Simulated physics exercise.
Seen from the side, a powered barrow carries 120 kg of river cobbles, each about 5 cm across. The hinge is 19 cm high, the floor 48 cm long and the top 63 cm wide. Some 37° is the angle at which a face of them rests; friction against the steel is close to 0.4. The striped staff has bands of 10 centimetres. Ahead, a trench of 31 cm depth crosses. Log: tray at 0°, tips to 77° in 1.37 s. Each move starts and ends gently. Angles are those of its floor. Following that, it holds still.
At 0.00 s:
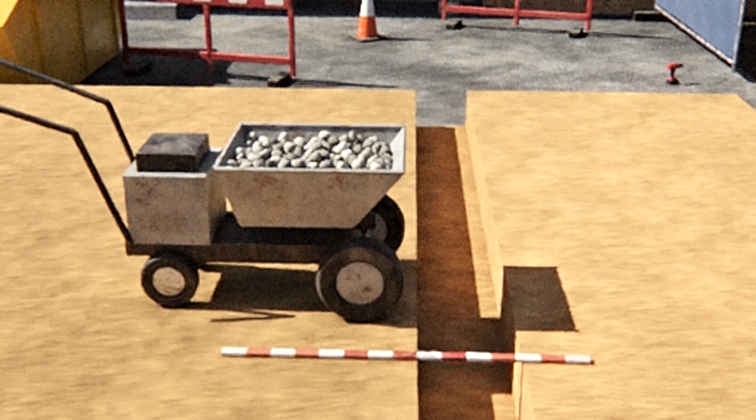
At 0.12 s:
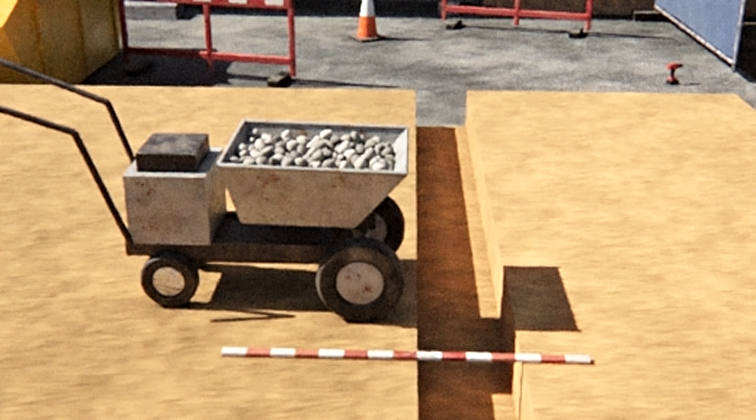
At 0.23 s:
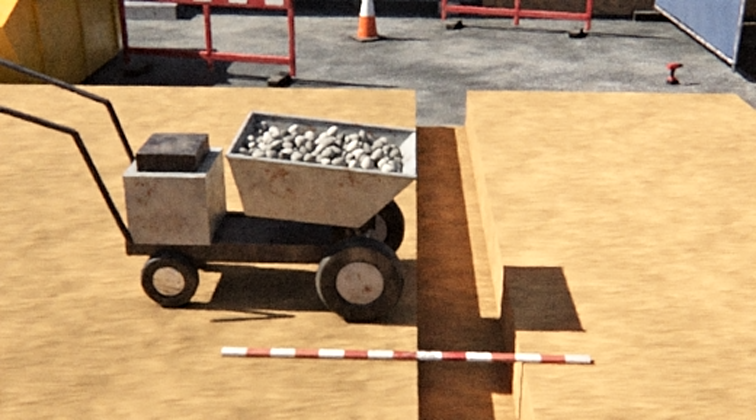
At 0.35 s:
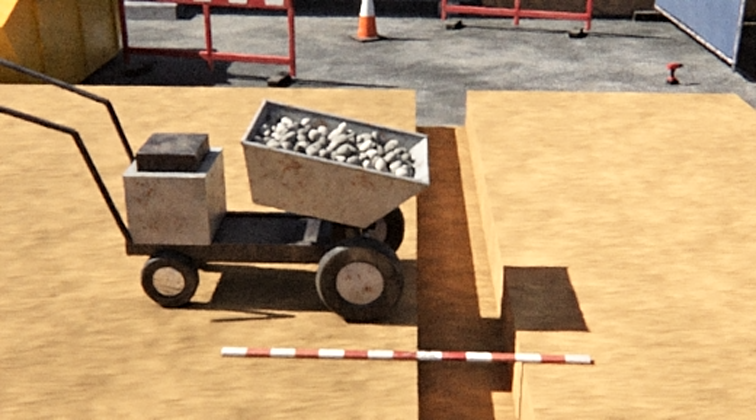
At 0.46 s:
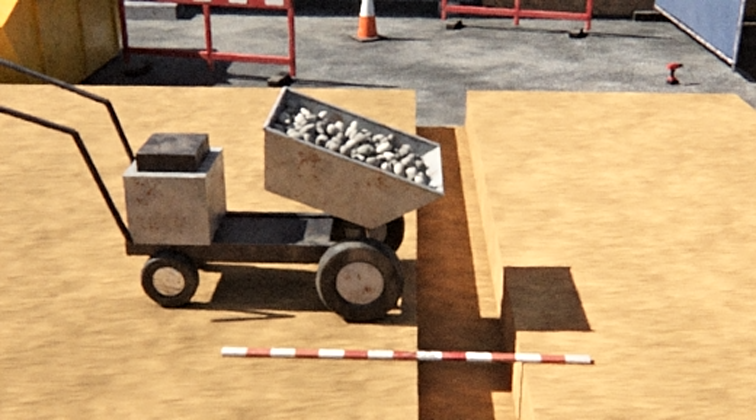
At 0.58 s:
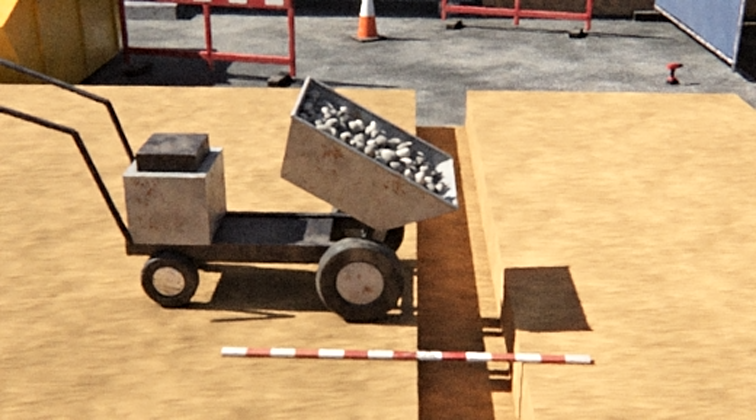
The video shows a small wheeled barrow loaded with grey and white stones beside a narrow trench, its tray tilting steadily forward to the right, the rear rising high while the stones shift toward the lowered front lip.
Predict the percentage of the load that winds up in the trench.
My prediction is about 52 per cent.
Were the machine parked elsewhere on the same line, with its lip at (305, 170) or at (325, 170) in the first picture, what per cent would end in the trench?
I'd expect some 95 per cent, then some 100.
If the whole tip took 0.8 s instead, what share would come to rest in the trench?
That would give about 40 percent.
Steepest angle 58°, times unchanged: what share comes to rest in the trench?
In that case some 40 per cent.
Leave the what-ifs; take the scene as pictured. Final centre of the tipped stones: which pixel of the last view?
Around (501, 321).
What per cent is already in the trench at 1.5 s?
I'd say near 20 per cent at that time.
After 1.0 s the floor is at 65°; 98 % in the tray, 2 % in the trench; the foremost stones are at (506, 271).
After 1.5 s the floor is at 77°; 40 % in the tray, 21 % in the trench, 39 % past the trench; the foremost stones are at (609, 281).
After 1.8 s the floor is at 77°; 12 % in the tray, 38 % in the trench, 50 % past the trench; the foremost stones are at (671, 266).
After 3.8 s the floor is at 77°; 0 % in the tray, 52 % in the trench, 48 % past the trench; the foremost stones are at (704, 265).
